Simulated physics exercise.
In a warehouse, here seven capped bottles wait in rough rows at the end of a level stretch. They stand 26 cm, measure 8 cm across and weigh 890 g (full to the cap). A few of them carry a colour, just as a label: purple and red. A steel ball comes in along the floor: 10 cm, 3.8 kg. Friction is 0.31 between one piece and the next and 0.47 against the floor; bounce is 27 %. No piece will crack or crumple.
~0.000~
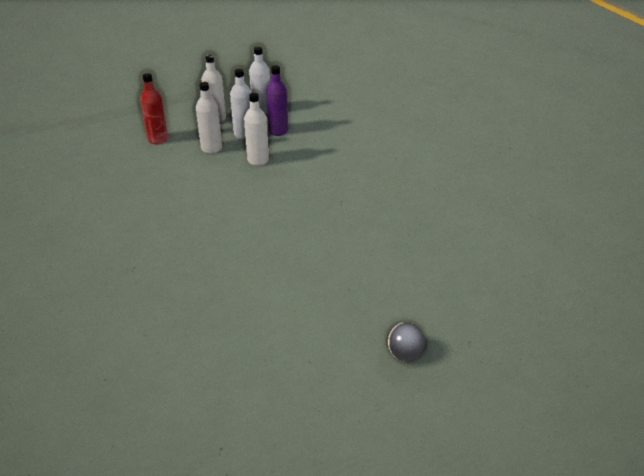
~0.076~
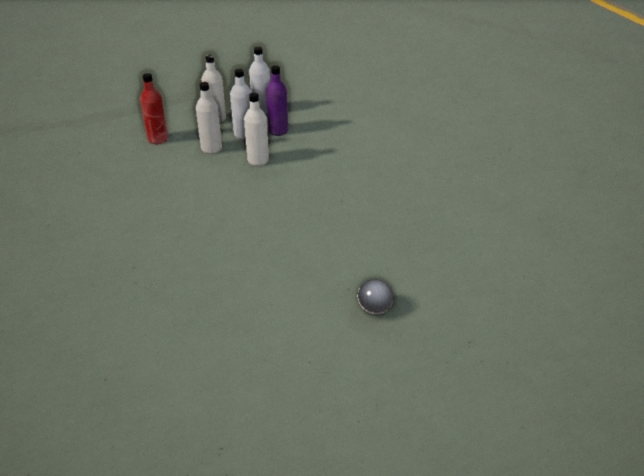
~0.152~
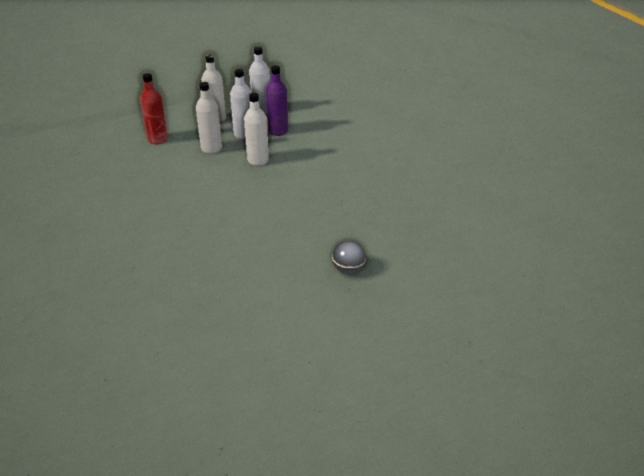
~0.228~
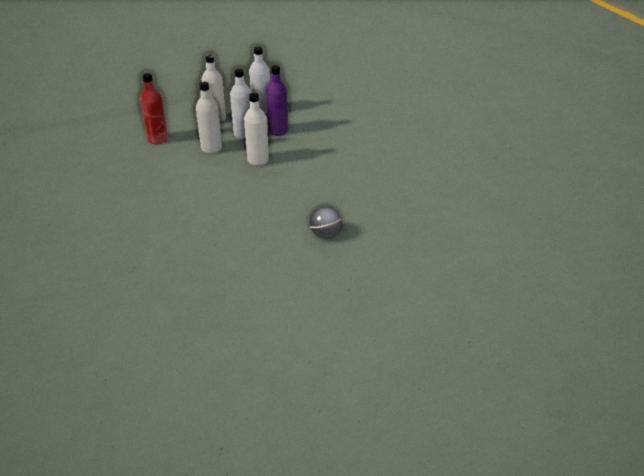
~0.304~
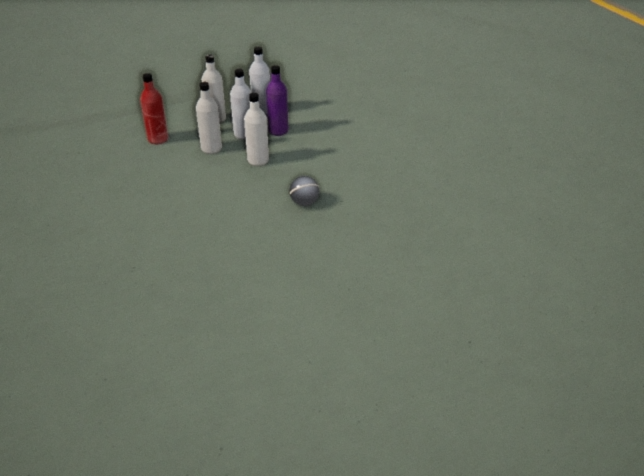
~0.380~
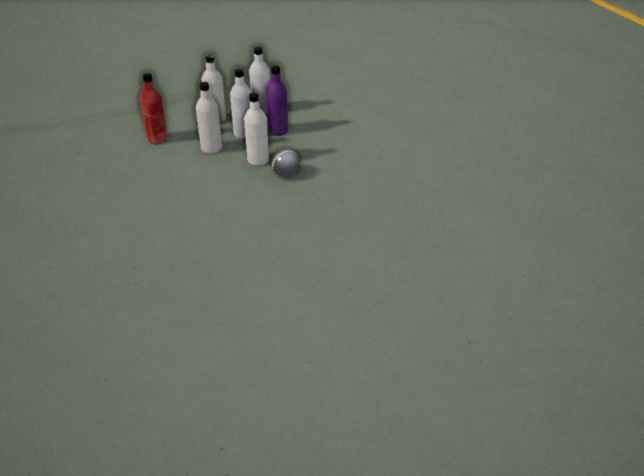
On a flat green floor with seven capped bottles grouped at the upper left, one red and one purple, a shiny steel ball rolled up and leftward from the lower right, drawing close beside the front white bottle.
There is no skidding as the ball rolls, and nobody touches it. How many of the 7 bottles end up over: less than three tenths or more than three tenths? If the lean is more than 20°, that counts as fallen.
Over three tenths.
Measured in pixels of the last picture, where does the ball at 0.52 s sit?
Position: About (264, 123).
By 0.52 s, ball still moving; 1 of the 7 bottles over; purple bottle tilted 17°.
By 0.64 s, ball still moving; 3 of the 7 bottles over; purple bottle tilted 72°.
By 0.94 s, ball still moving; 4 of the 7 bottles over; purple bottle lying flat; red bottle tilted 3°.
When it is over (3.0 s), ball rolling away; 4 of the 7 bottles over; purple bottle lying flat; red bottle unmoved. That is 57 per cent. In pixels of the last frame, middles, purple bottle near (292, 86), red bottle near (152, 109).
